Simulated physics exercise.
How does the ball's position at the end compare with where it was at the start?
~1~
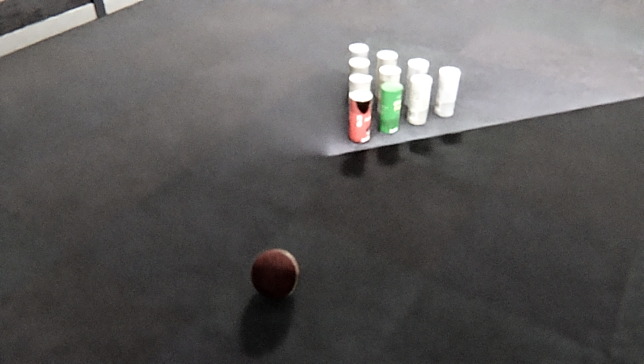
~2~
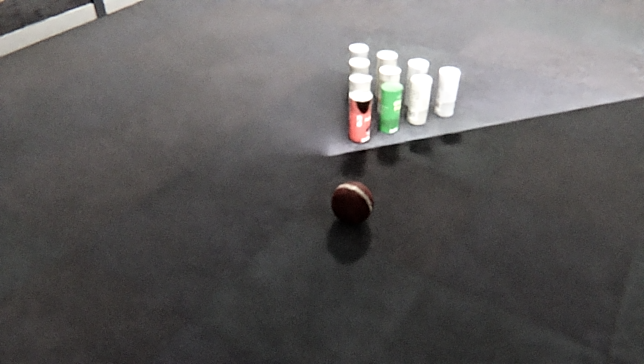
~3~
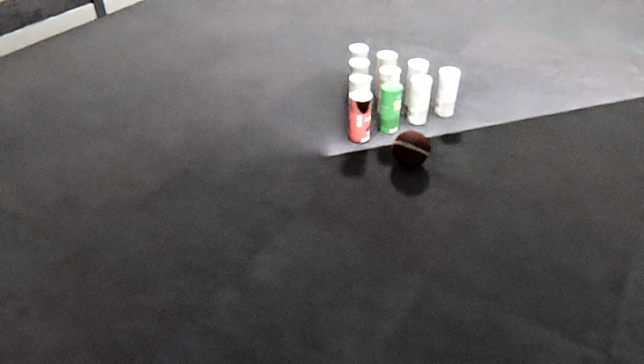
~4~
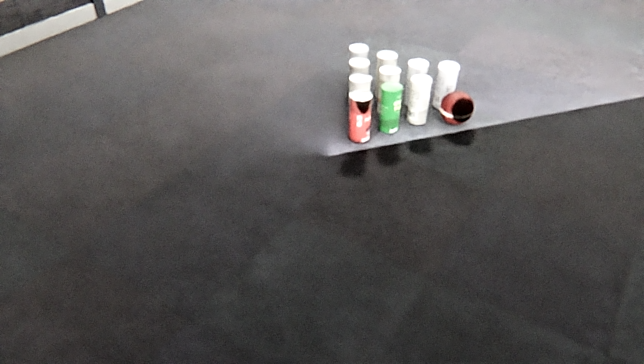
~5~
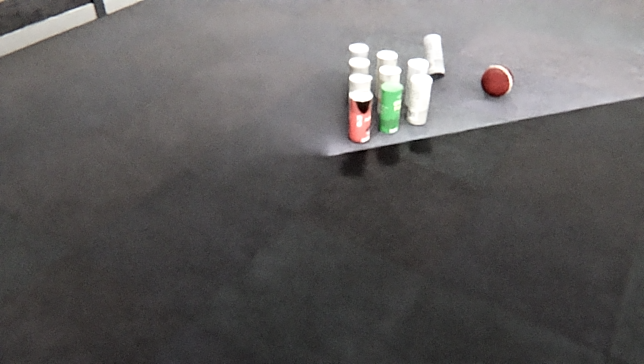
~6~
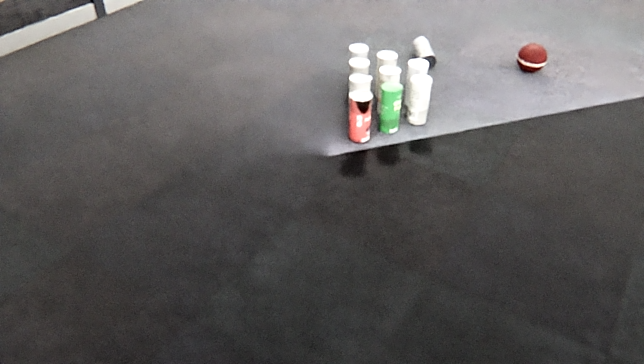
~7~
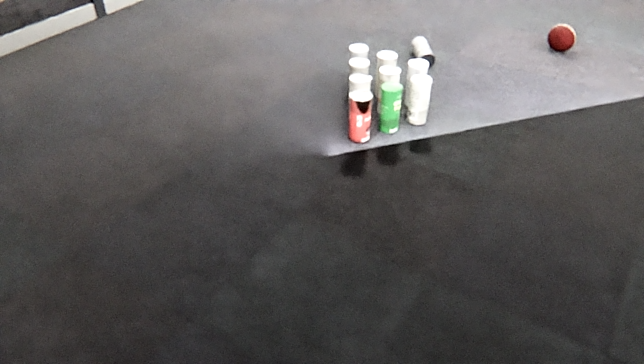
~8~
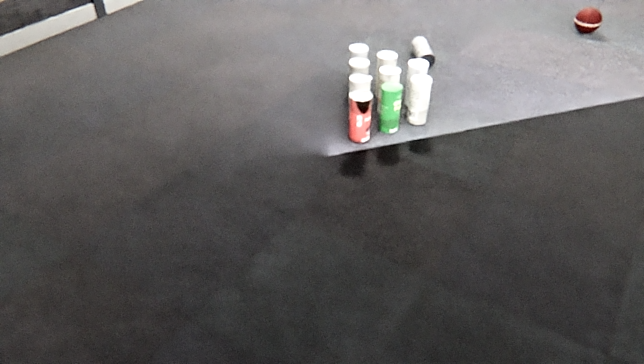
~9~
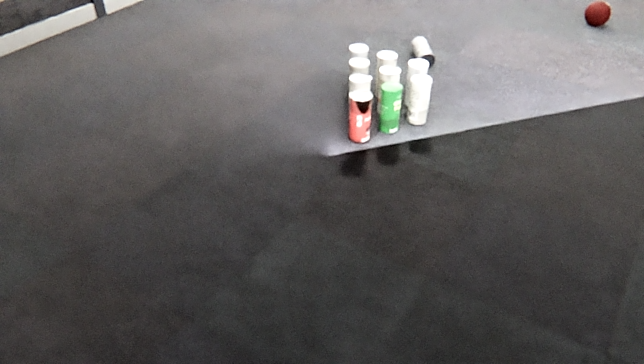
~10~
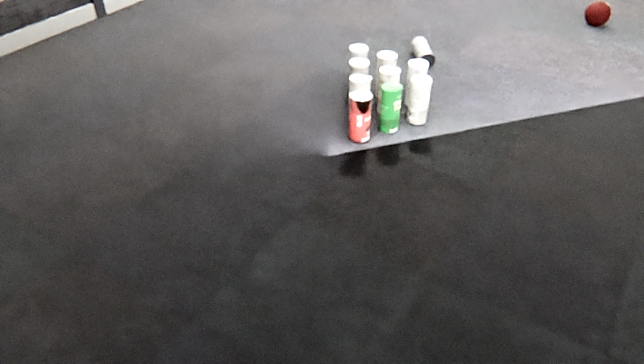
At the start the ball was in the lower part of the view, left of centre and in front of the canisters. By the end it was near the top right corner, well beyond them.
